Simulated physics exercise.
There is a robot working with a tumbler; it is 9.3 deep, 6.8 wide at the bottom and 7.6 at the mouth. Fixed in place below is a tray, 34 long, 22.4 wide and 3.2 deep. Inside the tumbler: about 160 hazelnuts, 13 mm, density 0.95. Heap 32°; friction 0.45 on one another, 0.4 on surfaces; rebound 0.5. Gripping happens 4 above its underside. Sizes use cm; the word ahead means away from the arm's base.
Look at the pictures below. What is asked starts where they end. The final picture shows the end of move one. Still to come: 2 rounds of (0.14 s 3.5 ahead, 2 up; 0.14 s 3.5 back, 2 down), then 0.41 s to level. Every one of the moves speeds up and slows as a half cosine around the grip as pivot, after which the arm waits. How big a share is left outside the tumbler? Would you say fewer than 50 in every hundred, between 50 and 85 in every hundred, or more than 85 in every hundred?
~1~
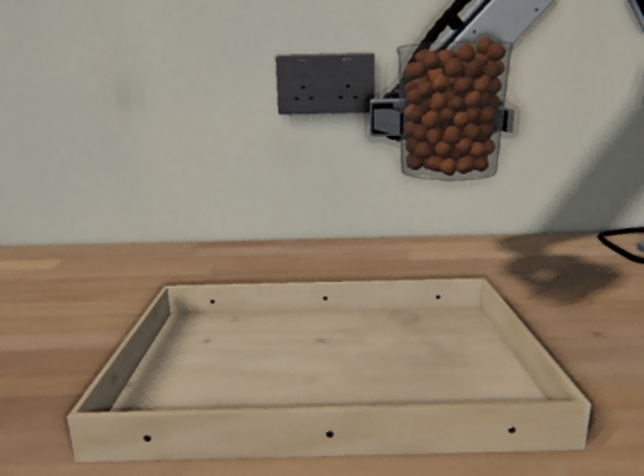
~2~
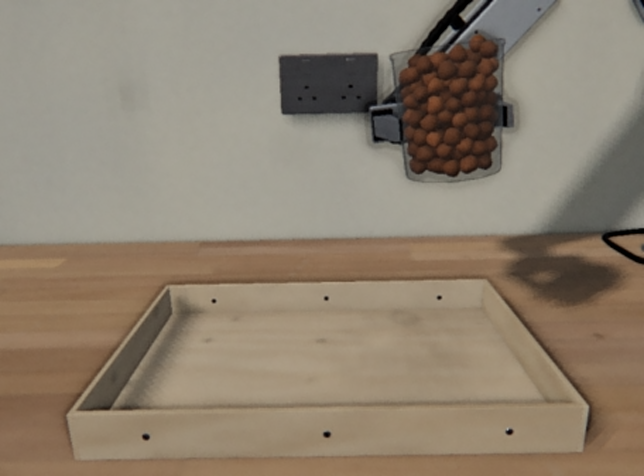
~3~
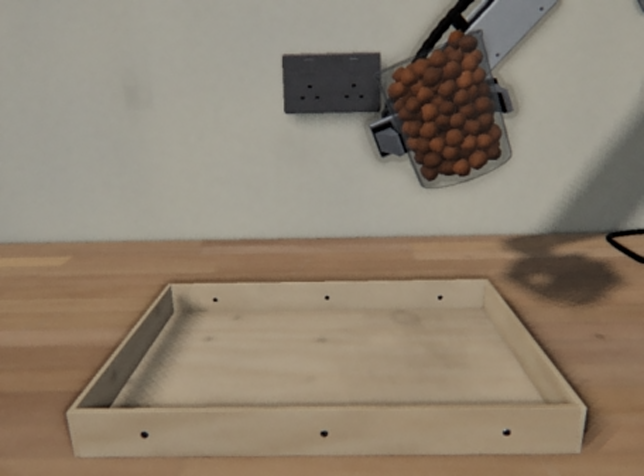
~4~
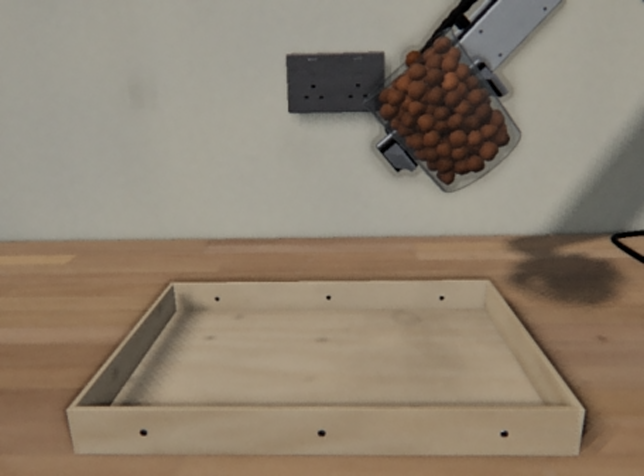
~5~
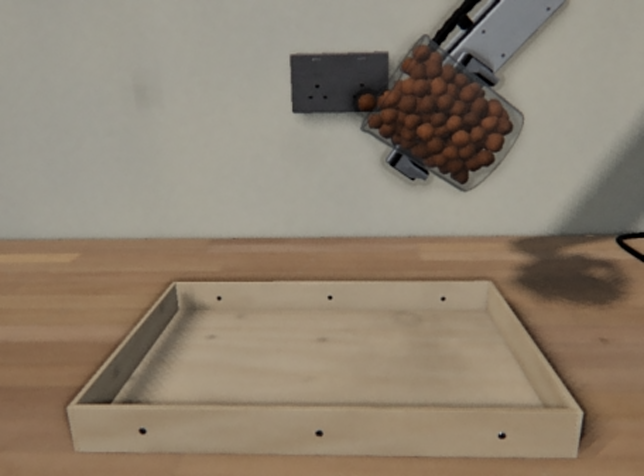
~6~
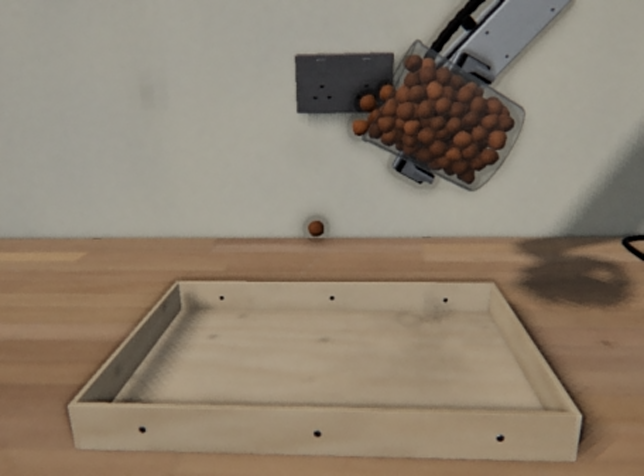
Fewer than 50 in every hundred.
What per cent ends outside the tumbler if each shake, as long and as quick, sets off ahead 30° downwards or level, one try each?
First try some 15 %, second try some 25 %.
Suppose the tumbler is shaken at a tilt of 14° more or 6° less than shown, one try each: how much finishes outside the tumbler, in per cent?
About 55 per cent for the first try and 25 per cent for the second.
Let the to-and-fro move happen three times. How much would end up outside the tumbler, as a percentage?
It would come to around 40 %.
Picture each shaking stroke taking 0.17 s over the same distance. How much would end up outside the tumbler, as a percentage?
Around 20 percent.
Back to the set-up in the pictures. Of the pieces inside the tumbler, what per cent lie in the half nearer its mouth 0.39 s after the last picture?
45 per cent.
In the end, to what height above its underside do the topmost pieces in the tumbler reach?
Around 8.0 cm up.
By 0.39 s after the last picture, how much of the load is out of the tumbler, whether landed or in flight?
20 %.
Then, 0.39 s on, tilted 61° forward, highest piece 25 above the table; 128 in the tumbler, 29 in the tray, 3 in flight or on a rim.
Then, 0.78 s on, tilted 28° forward, highest piece 25 above the table; 103 in the tumbler, 52 in the tray, 1 on the table or floor, 4 in flight or on a rim.
Then, 1.17 s on, level, highest piece 25 above the table; 103 in the tumbler, 56 in the tray, 1 on the table or floor.
Then, 2.22 s on, level, highest piece 25 above the table; 103 in the tumbler, 56 in the tray, 1 on the table or floor.
In the end, 103 in the tumbler, 56 in the tray, 1 on the table or floor. That is 36 % outside the tumbler.
